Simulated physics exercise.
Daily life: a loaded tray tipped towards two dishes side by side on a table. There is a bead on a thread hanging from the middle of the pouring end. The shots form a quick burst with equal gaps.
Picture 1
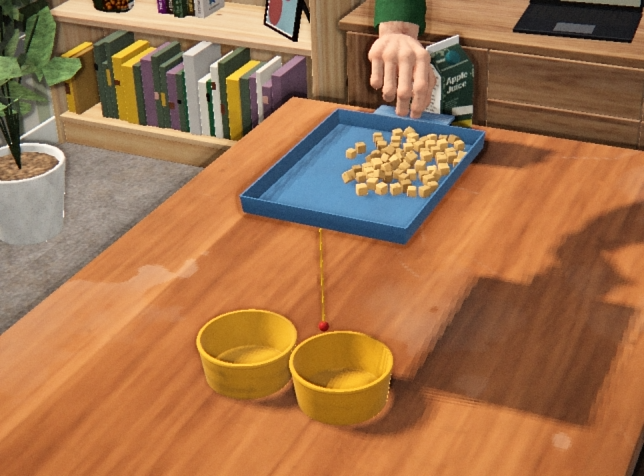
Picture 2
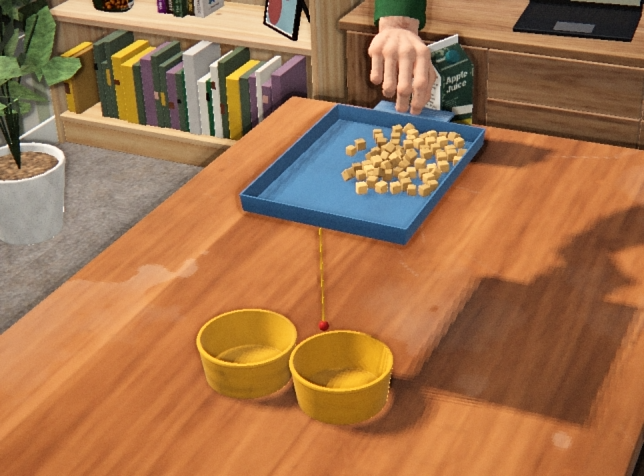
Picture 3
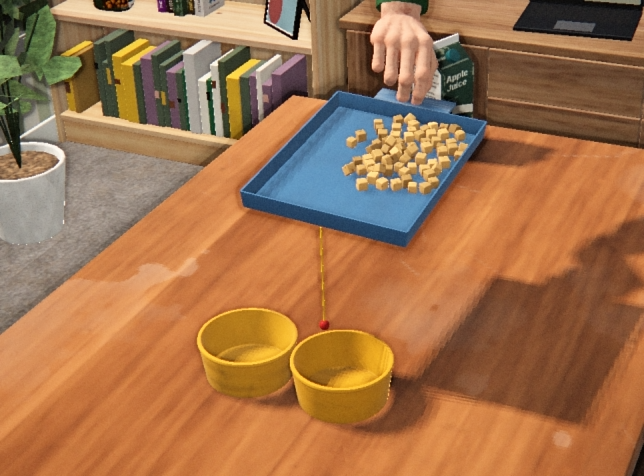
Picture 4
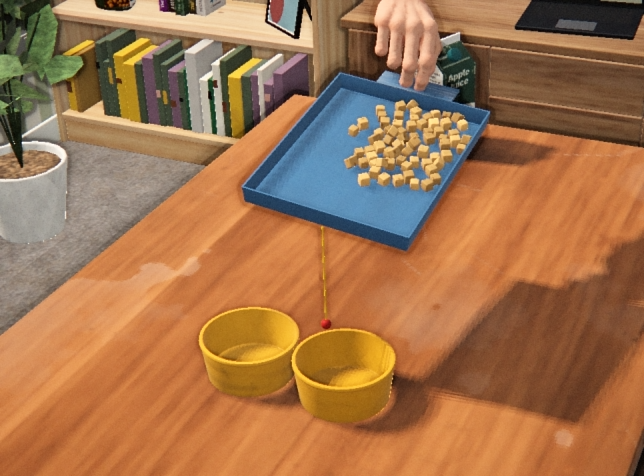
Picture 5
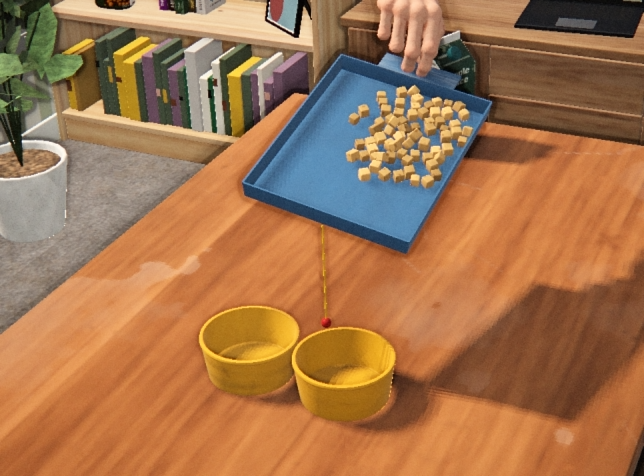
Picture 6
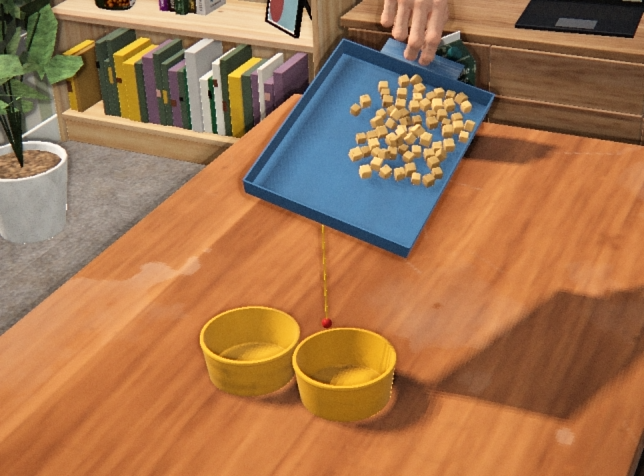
On a wooden table, a hand gradually tilts a blue tray of small cubes.
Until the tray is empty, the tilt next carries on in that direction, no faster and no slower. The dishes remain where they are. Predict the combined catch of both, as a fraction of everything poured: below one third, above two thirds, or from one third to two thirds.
The dishes fail to reach a third of the load.
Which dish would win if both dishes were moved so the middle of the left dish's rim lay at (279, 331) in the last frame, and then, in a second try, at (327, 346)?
The first setup gives the one at right, the second setup gives the one at right.
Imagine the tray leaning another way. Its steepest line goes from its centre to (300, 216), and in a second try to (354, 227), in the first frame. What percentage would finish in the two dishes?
First case around 70 per cent, second case 50 per cent.
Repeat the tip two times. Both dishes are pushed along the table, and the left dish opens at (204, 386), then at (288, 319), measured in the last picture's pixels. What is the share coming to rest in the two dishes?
About 0 and 50 per cent.
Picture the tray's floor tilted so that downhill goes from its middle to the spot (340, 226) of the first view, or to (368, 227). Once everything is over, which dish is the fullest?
Going by the two tries in order: The right-placed dish, then the right-placed dish.
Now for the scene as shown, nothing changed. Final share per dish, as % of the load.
Final split: Left dish some 0 per cent, right dish some 20 per cent.
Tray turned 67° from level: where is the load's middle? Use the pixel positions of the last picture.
Around (414, 198).
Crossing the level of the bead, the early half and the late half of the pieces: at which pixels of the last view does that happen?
I'd say around (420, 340) at first, then around (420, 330).
Shortly afterwards, tray tipped steeply; all but a few on the tray; only a few in the air.
Next, tray tipped past a quarter turn; the bulk on the tray; only a few in the right dish; a little outside both; only a few in the air.
Some moments later, tray tipped past a quarter turn; near a quarter in the right dish; the bulk outside both.
In the end, tray tipped past a quarter turn; near a quarter in the right dish; none at all in the left dish; the bulk outside both.
